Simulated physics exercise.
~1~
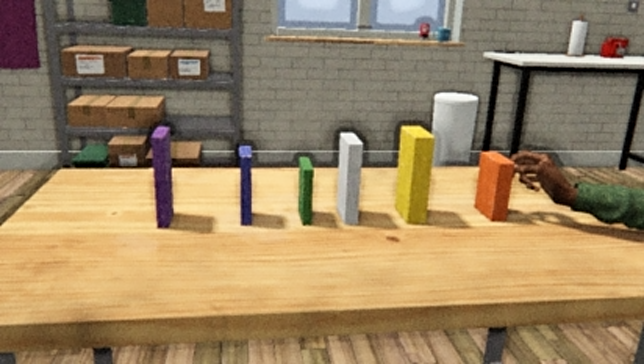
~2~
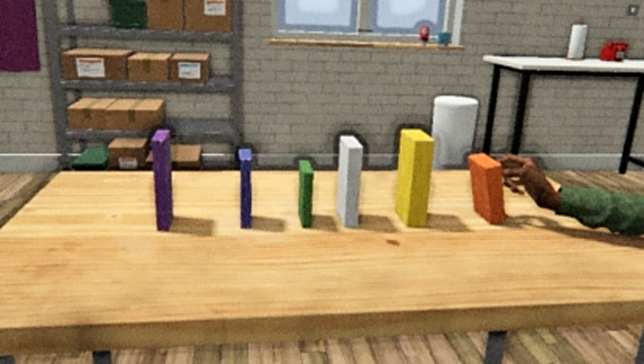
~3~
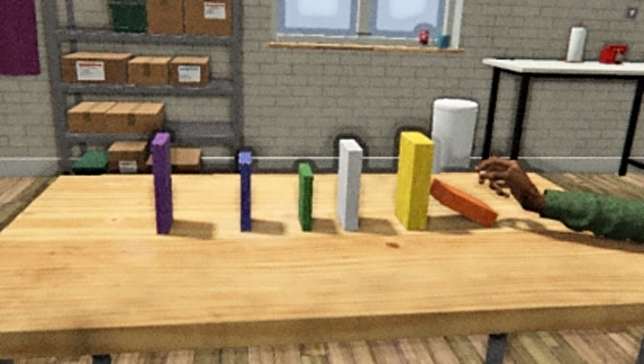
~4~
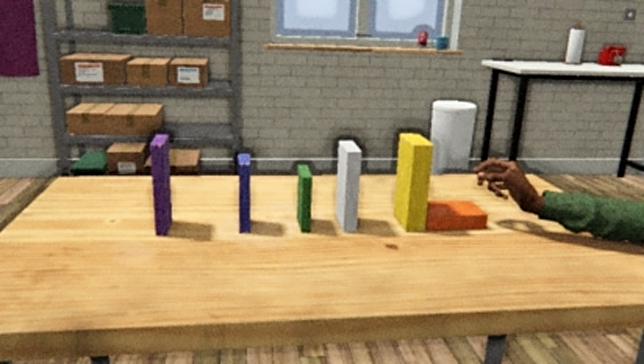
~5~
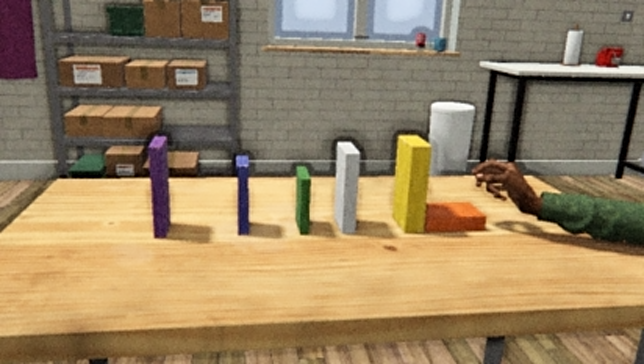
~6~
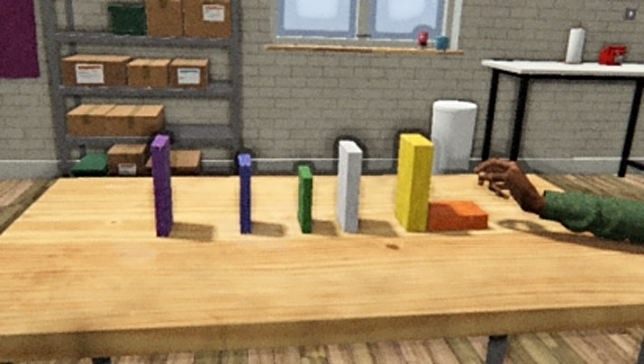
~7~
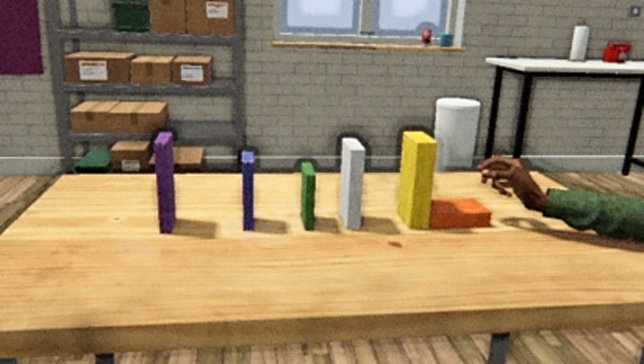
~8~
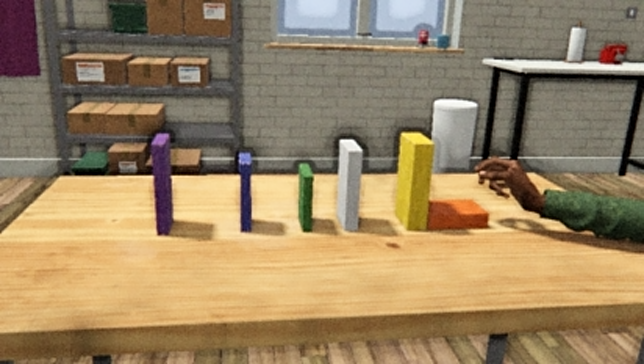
An orange block, nudged by a hand, topples left against the yellow block, which stays standing.
